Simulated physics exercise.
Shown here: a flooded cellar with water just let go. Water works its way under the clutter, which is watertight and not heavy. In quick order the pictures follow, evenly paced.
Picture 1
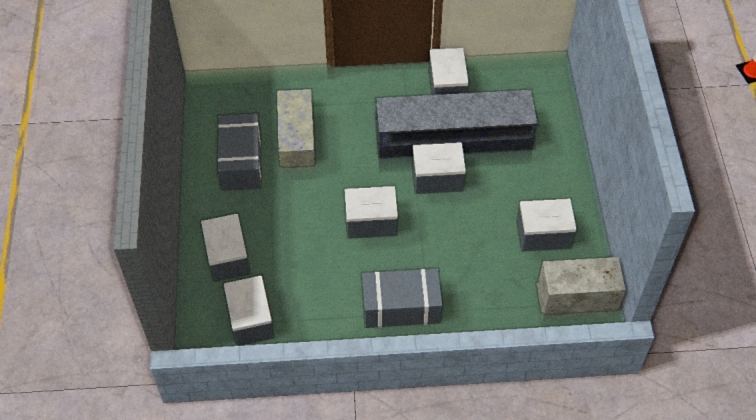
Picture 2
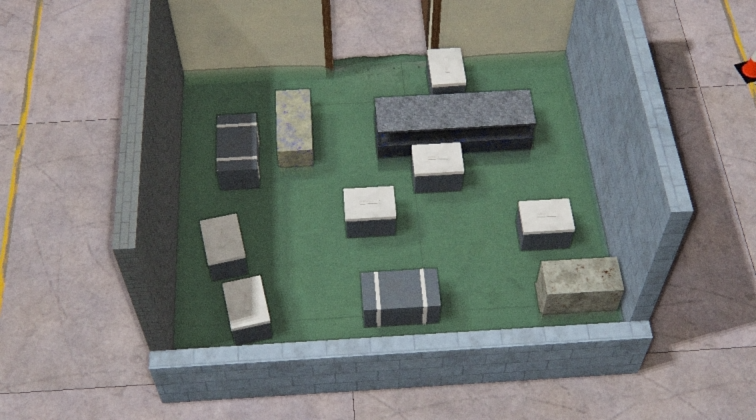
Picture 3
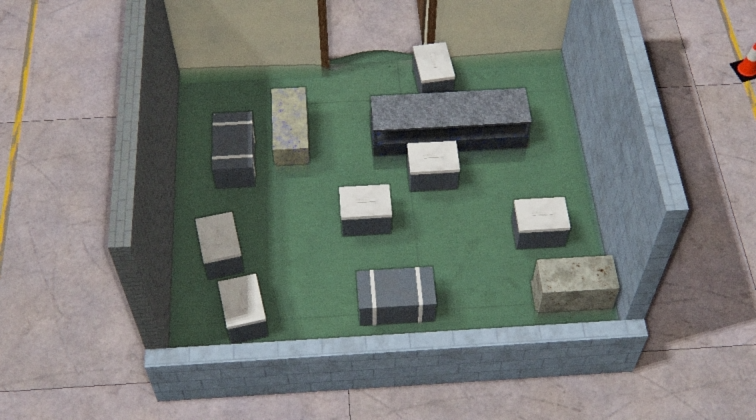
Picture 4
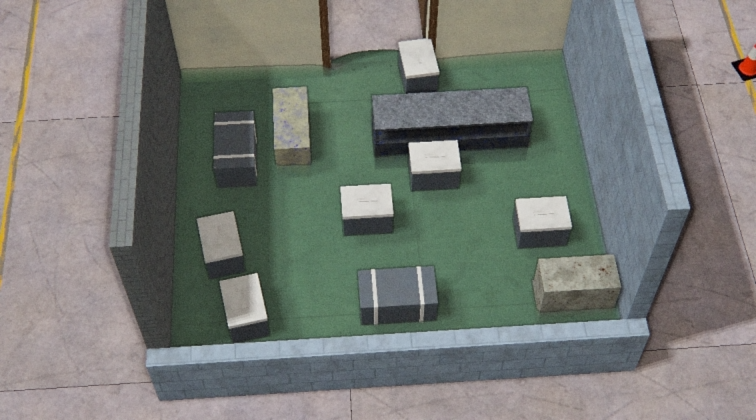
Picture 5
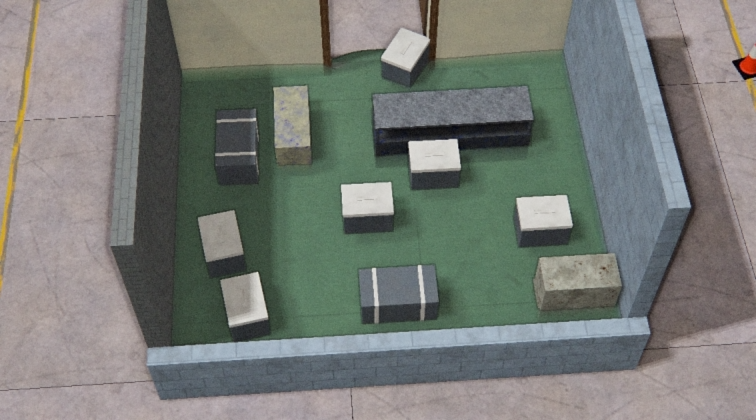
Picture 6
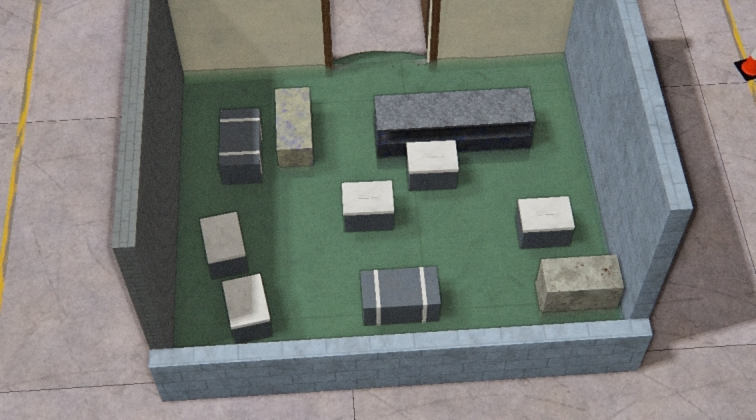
The footage shows blocks and boxes in a walled room of green water as the brown door clears the back doorway; a pale-topped block slides left to the opening, turns and leaves view, while the rest barely shift.
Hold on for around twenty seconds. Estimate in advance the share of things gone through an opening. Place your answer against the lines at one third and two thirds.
It sits between the two lines.
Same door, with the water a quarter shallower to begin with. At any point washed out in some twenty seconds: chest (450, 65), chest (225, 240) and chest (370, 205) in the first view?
In sequence they are removed, not removed and removed.
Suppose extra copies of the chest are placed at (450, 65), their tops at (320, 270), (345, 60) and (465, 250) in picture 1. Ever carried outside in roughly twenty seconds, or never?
Copy one never leaves, copy two leaves the room, copy three never leaves.
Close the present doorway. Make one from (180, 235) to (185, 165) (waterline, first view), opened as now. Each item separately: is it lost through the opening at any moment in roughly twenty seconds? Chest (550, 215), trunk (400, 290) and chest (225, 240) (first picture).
In the order given, it's remains behind, remains behind, escaped.
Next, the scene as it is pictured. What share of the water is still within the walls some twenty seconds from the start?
Estimate: About 44 %.
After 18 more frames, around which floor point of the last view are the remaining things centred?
Around (358, 196).
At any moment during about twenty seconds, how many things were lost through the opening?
Result - 5.
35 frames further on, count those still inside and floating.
5.
A moment on, 1 of 8 are out; 7 afloat.
Next, 1 of 8 are out; 7 afloat.
Later, 3 of 8 are out; 5 afloat.
In the end, 5 of 8 are out; 3 afloat.
